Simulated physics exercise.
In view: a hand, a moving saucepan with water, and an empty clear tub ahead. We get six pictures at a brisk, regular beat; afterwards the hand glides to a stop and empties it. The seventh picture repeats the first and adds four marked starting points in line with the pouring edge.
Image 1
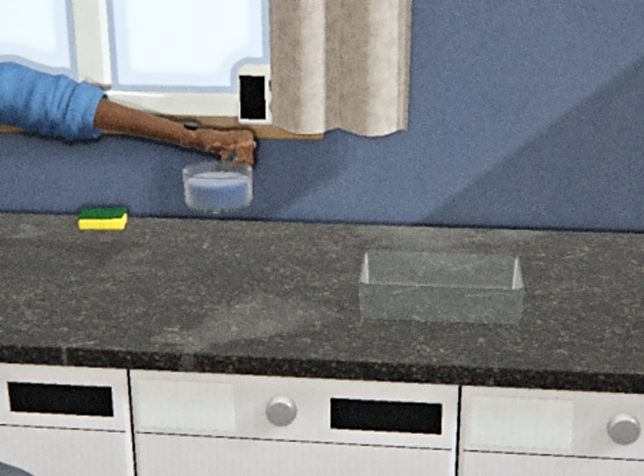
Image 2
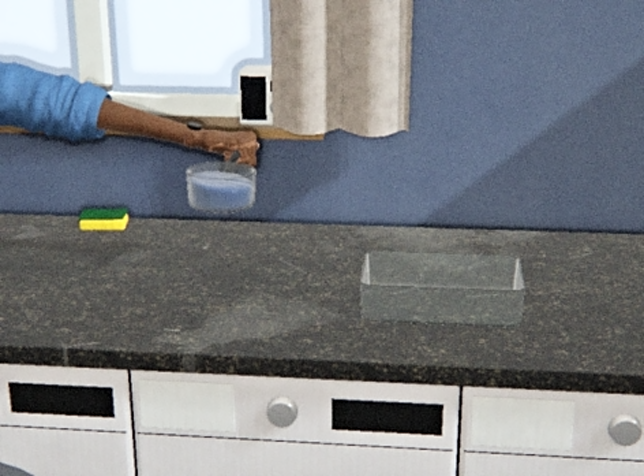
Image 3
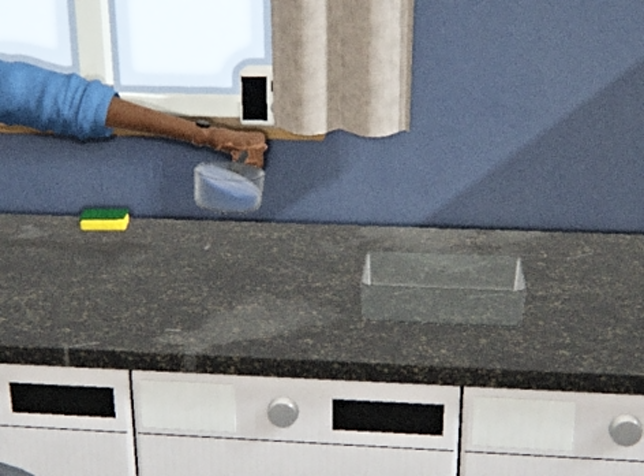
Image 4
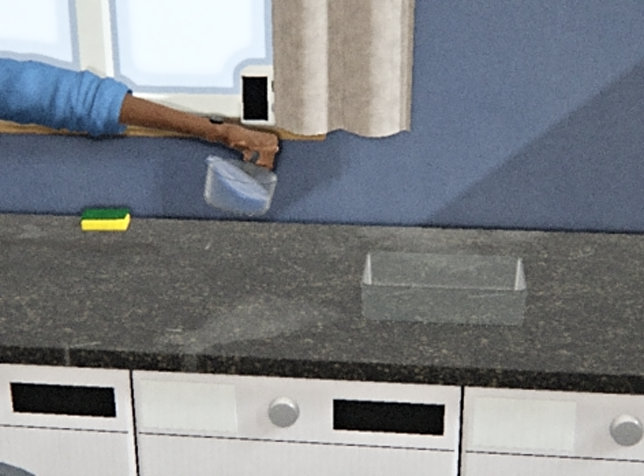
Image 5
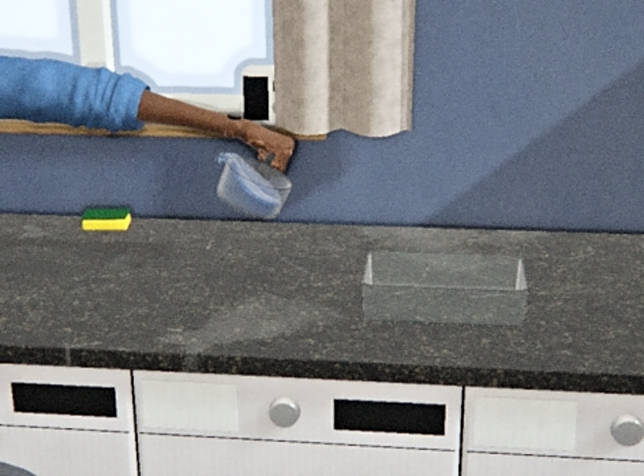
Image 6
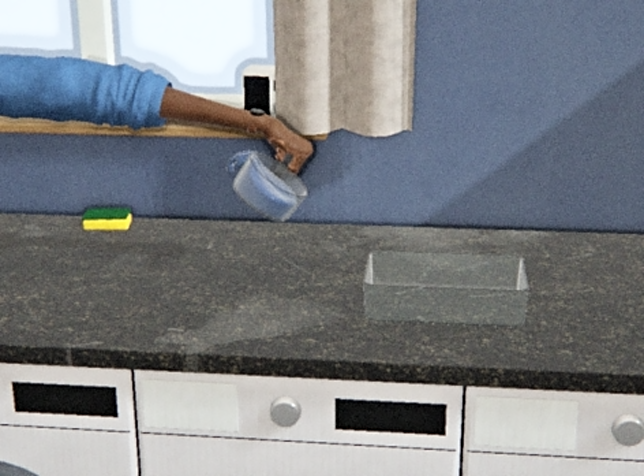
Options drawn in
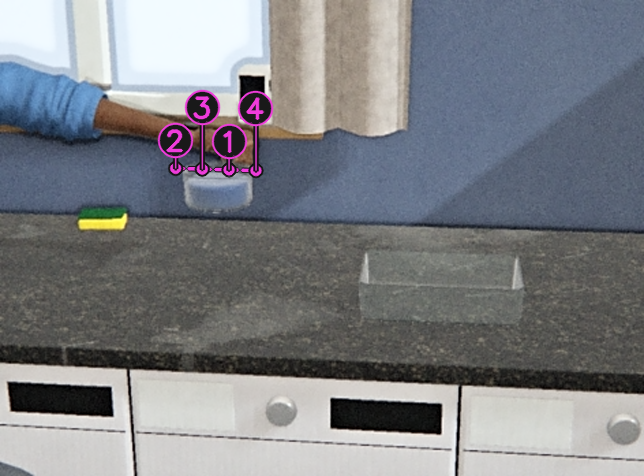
A brown-skinned hand in a blue sleeve holds a small clear pan of bluish water above a dark speckled kitchen counter, seen from the front and slightly above. A green-and-yellow sponge lies at left and an empty clear tub sits at right, before a blue wall with a window and beige curtain. The arm moves the upright pan slightly right, then tilts it increasingly clockwise, water showing over its rim.
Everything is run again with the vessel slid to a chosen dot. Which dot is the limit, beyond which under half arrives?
That is spot 3.
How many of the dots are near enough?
Three of the four.
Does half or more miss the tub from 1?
No.
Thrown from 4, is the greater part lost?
No.
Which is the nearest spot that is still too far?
2.
On the marked copy, 1 at (229, 169); 2 at (175, 168); 3 at (202, 169); 4 at (255, 170).
For spot 1, about 71 % lands in the tub, 12 % falls short and 18 % goes beside or beyond.
For spot 2, about 22 % lands in the tub, 72 % falls short and 6 % goes beside or beyond.
For spot 3, about 63 % lands in the tub, 23 % falls short and 14 % goes beside or beyond.
For spot 4, about 63 % lands in the tub, 8 % falls short and 29 % goes beside or beyond.
